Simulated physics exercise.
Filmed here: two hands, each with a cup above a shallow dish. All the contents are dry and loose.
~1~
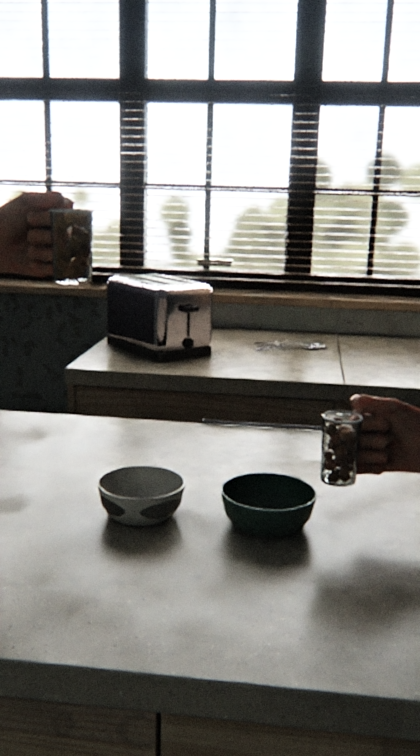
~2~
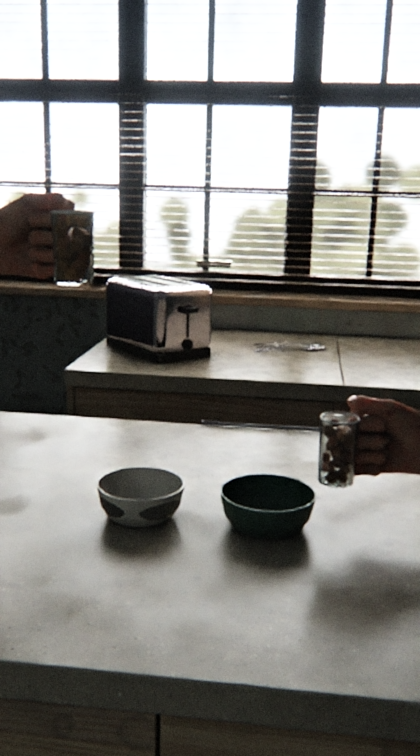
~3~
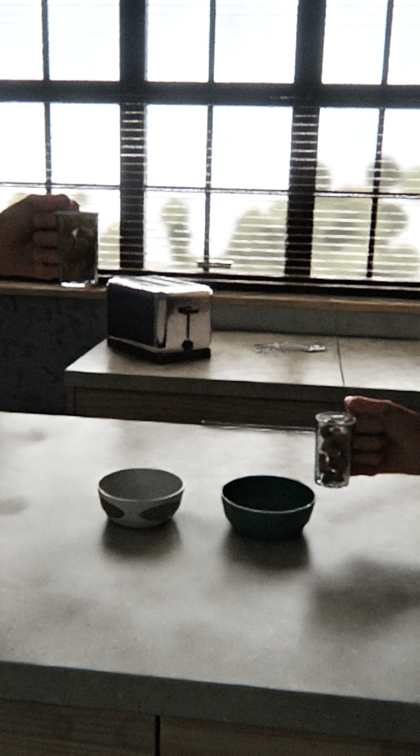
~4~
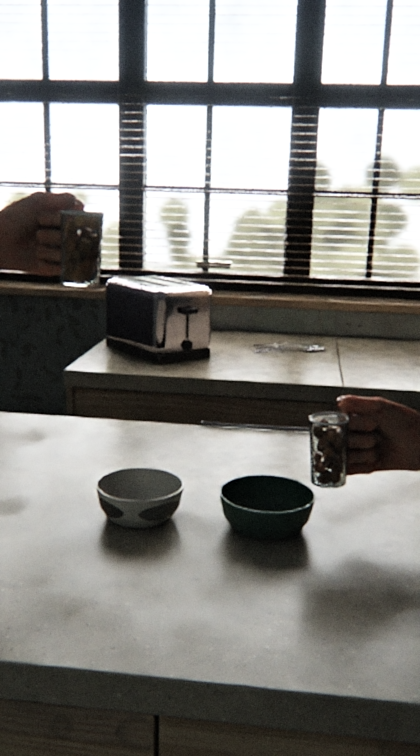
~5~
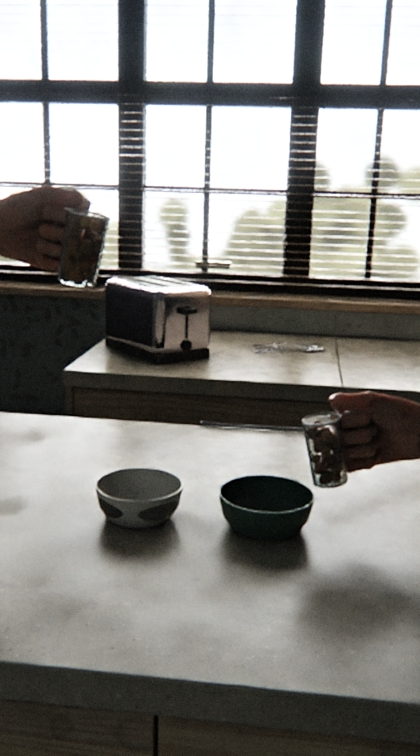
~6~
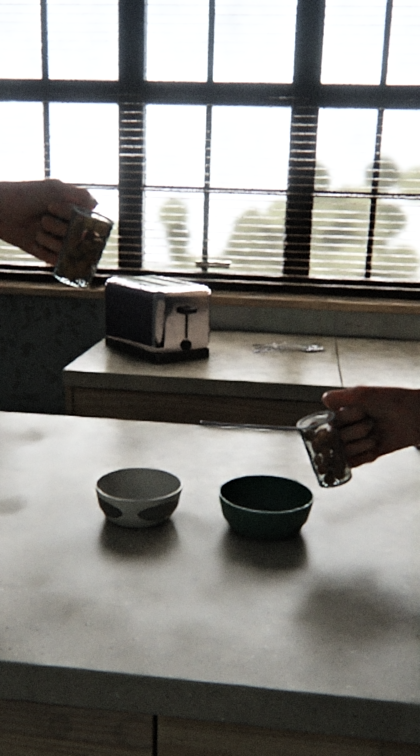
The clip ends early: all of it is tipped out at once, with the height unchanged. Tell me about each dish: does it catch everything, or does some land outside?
On the left the dish - some lands outside; right - catches everything.
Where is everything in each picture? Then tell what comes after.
The first picture shows left dish at (132, 502), empty; left cup at (72, 246), holding brown sugar cubes, high above its dish; right dish at (266, 513), empty; right cup at (340, 449), holding hazelnuts, just above its dish.
The second picture shows left cup at (73, 248), upright; right cup at (338, 450), upright.
The third picture shows left cup at (78, 248), upright; right cup at (334, 451), upright.
The fourth picture shows left cup at (81, 248), tipped 3°; right cup at (329, 450), tipped 3°.
The fifth picture shows left cup at (83, 249), tipped 11°; right cup at (326, 450), tipped 11°.
The sixth picture shows left dish at (129, 504); left cup at (83, 248), tipped 21°; right dish at (264, 516); right cup at (326, 450), tipped 21°.
Then, 0.48 s after the last picture, left, all still in the cup; right, all still in the cup.
Then, 0.90 s after the last picture, left, nearly all still in the cup, a small part in the air; right, nearly all still in the cup, a stray few in the dish, a stray few in the air.
Then, 1.27 s after the last picture, left, a small part still in the cup, about a third in the dish, about two thirds in the air; right, all in the dish.
By the end, left, most in the dish, about a quarter outside the dish; right, all in the dish, none outside the dish.
